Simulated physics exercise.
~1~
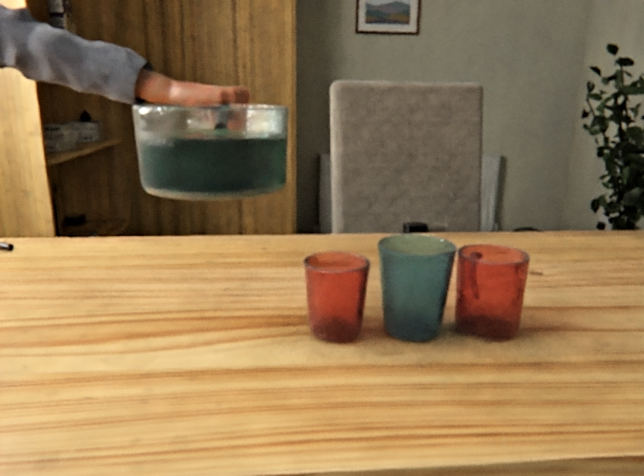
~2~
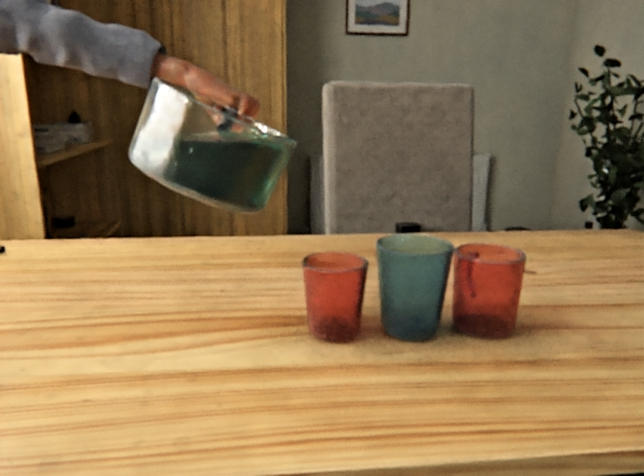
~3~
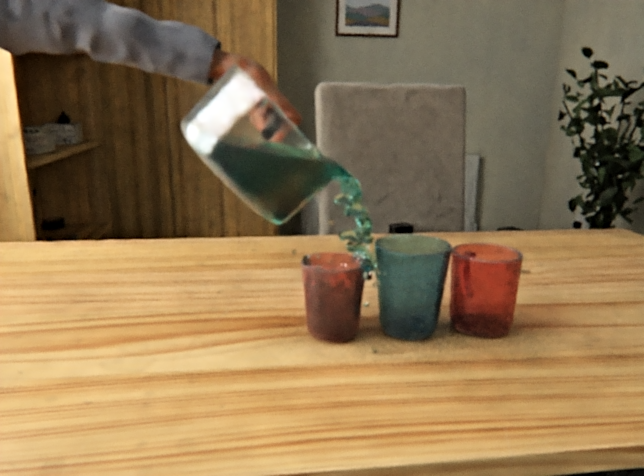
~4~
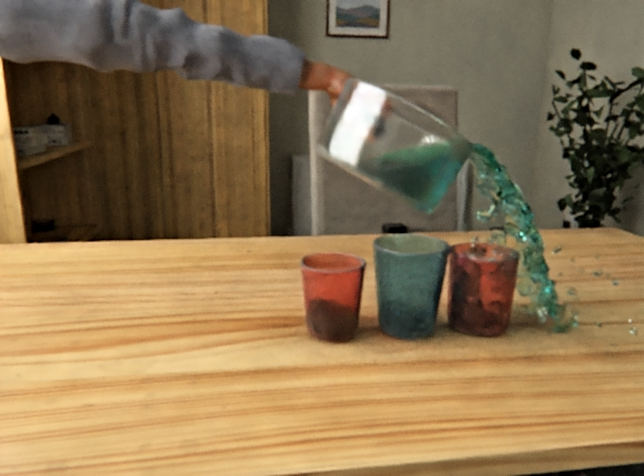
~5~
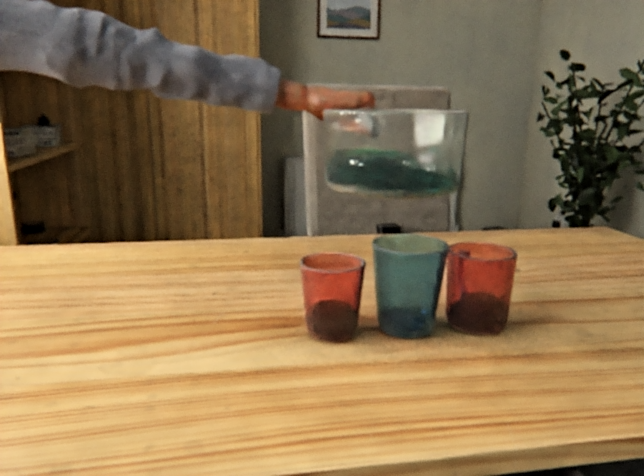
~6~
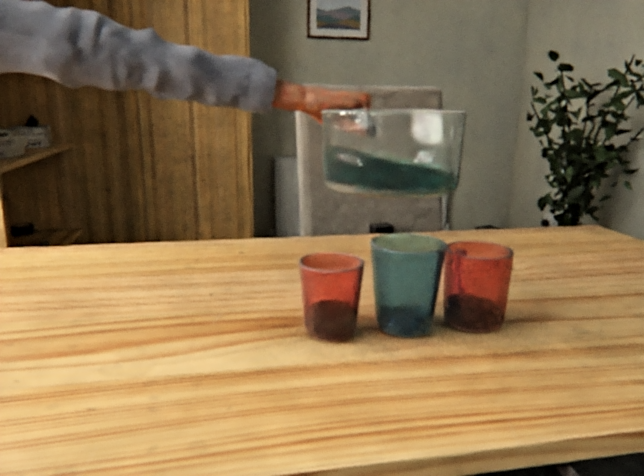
A clear glass container of blue-green liquid, held by a hand in a grey-blue sleeve, hangs above the left of a pale wooden table, seen from the front in a room with a grey chair and a leafy plant. Below stand a red cup, a taller teal cup and another red cup. The container tips rightward and pours as it travels right across the cups. The stream passes beyond the right cup and splashes onto the table. The container then levels and stays above the cups, still holding liquid, with dark liquid low in both red cups.
